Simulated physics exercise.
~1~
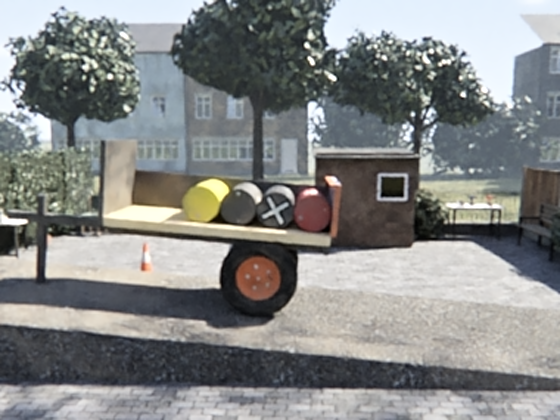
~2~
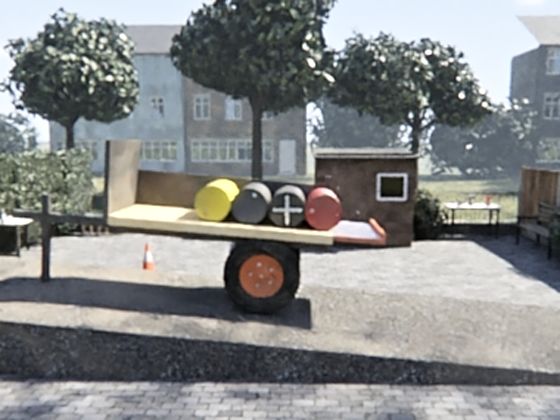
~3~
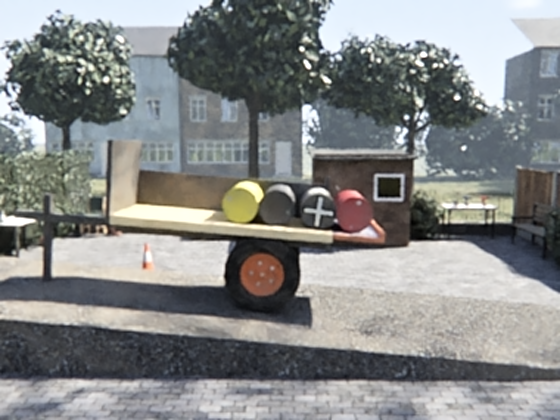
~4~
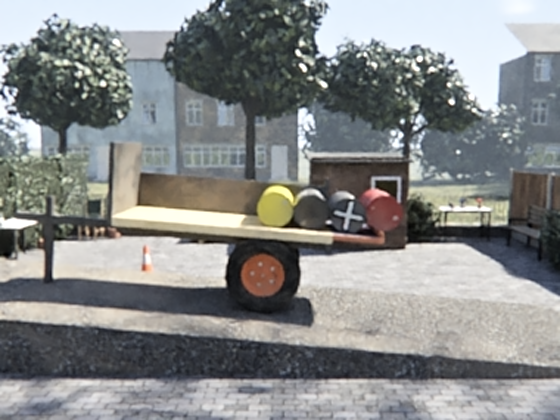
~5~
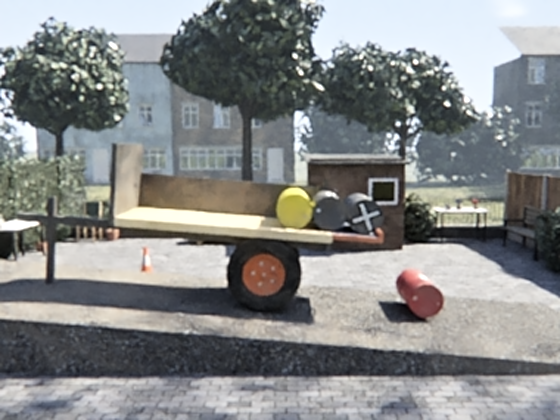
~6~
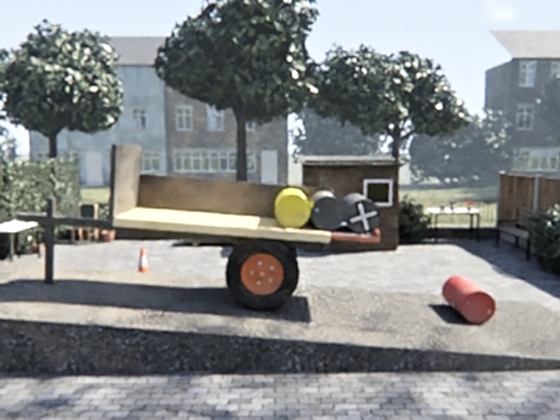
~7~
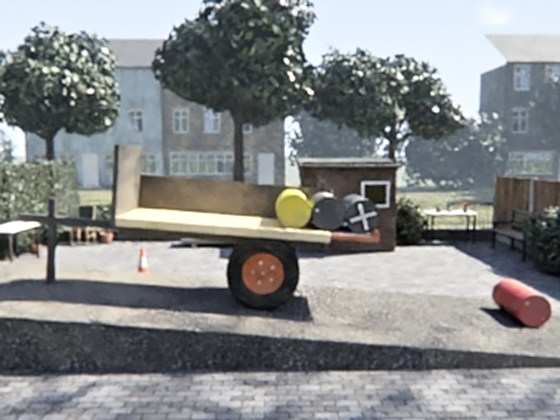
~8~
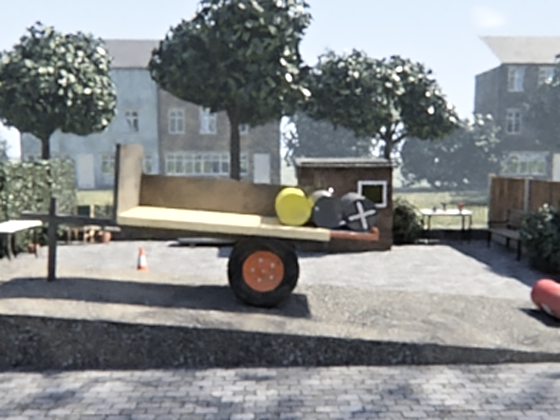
In a paved yard, four drums roll down a trailer and only the red drops off.
